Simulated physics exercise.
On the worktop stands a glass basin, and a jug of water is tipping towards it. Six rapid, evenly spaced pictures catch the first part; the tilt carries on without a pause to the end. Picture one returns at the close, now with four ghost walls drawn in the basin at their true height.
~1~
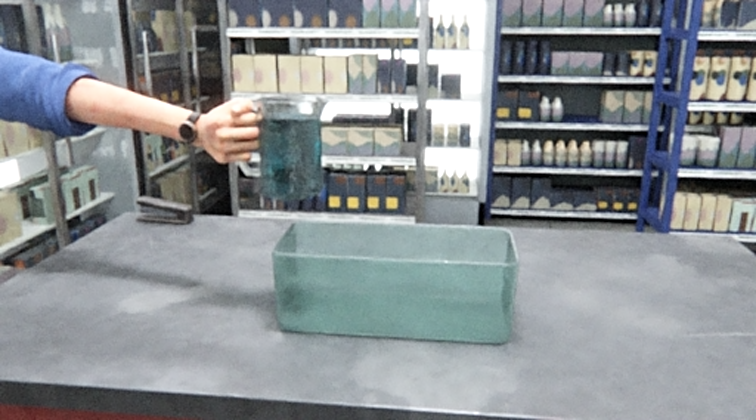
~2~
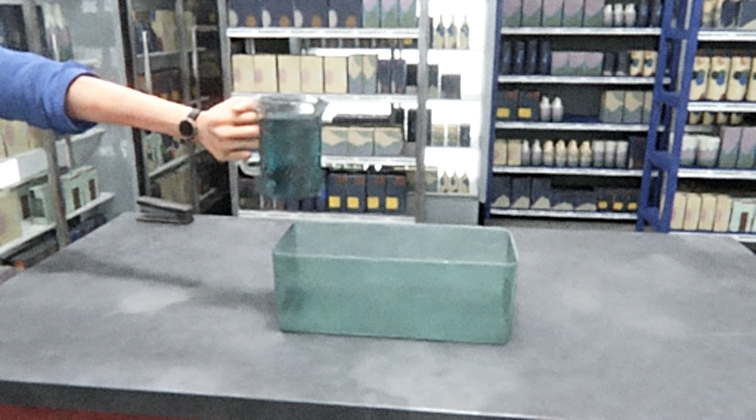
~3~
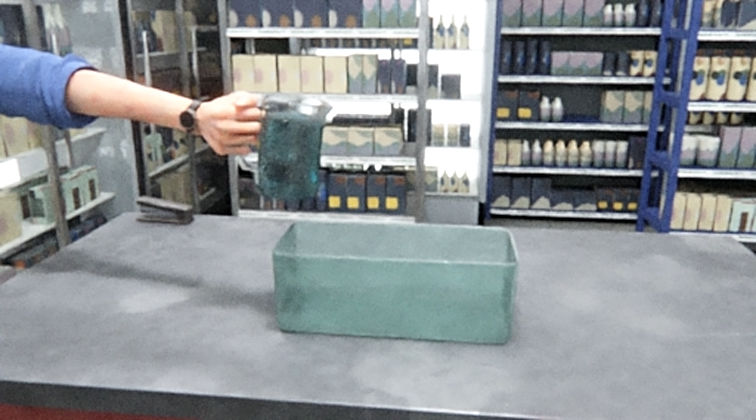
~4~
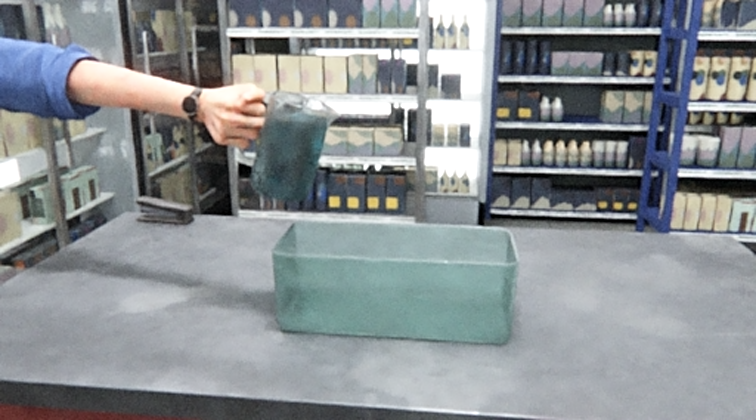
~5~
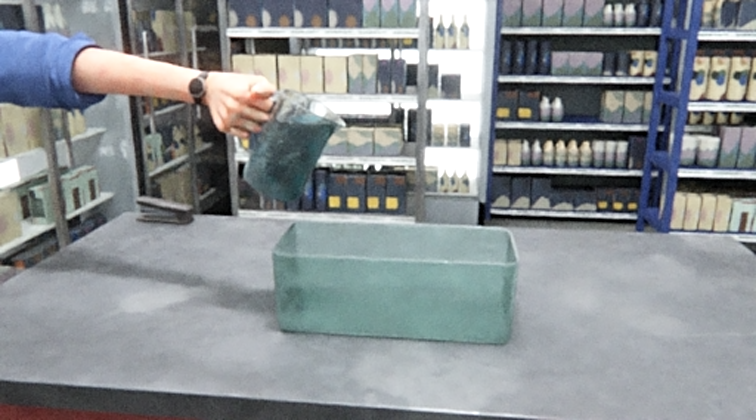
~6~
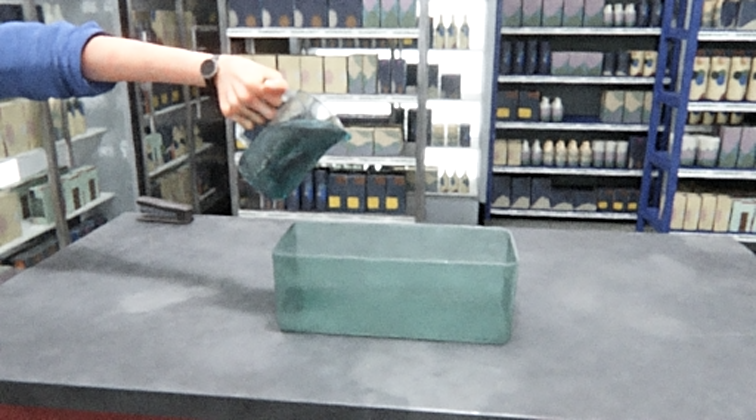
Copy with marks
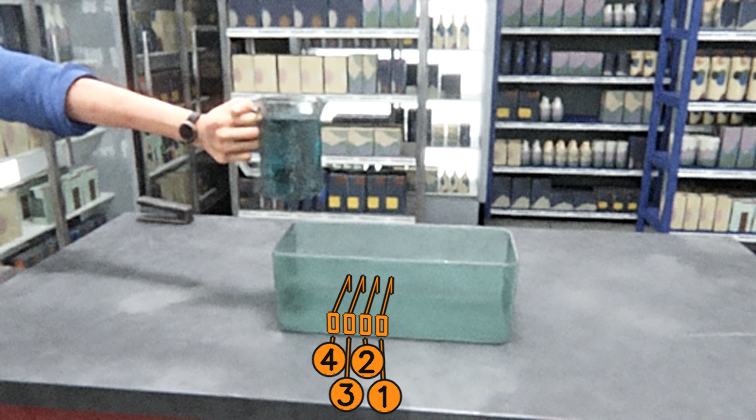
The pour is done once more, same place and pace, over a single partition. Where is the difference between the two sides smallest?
Position 1.
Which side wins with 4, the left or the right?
The right one.
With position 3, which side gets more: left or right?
More ends on the right.
On the marked copy, 1 at (381, 340); 2 at (365, 339); 3 at (348, 338); 4 at (332, 337).
For position 1, about 48 % ends left of the wall and 51 % right of it.
For position 2, about 21 % ends left of the wall and 78 % right of it.
For position 3, about 9 % ends left of the wall and 90 % right of it.
For position 4, about 14 % ends left of the wall and 85 % right of it.
